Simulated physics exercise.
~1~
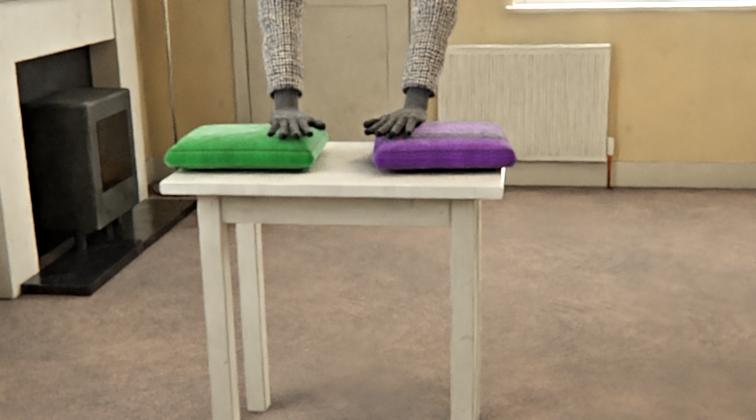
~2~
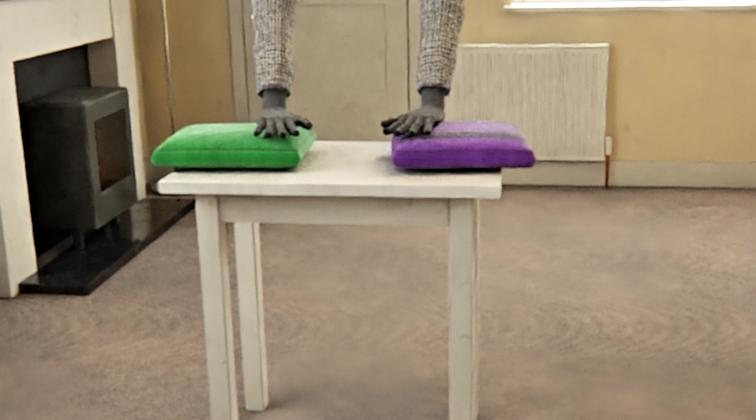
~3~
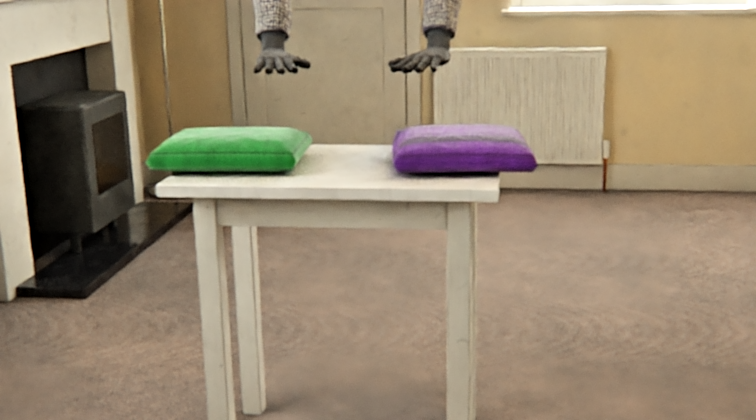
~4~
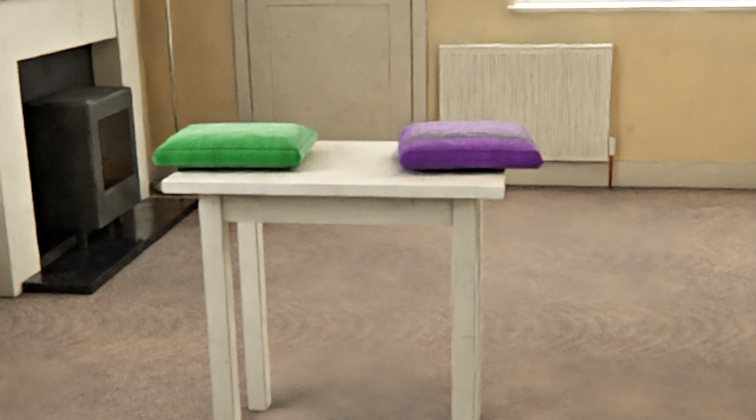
Gloved hands sliding a green cushion left and a purple cushion right on a white table, then lifting away, leaving both resting on top.
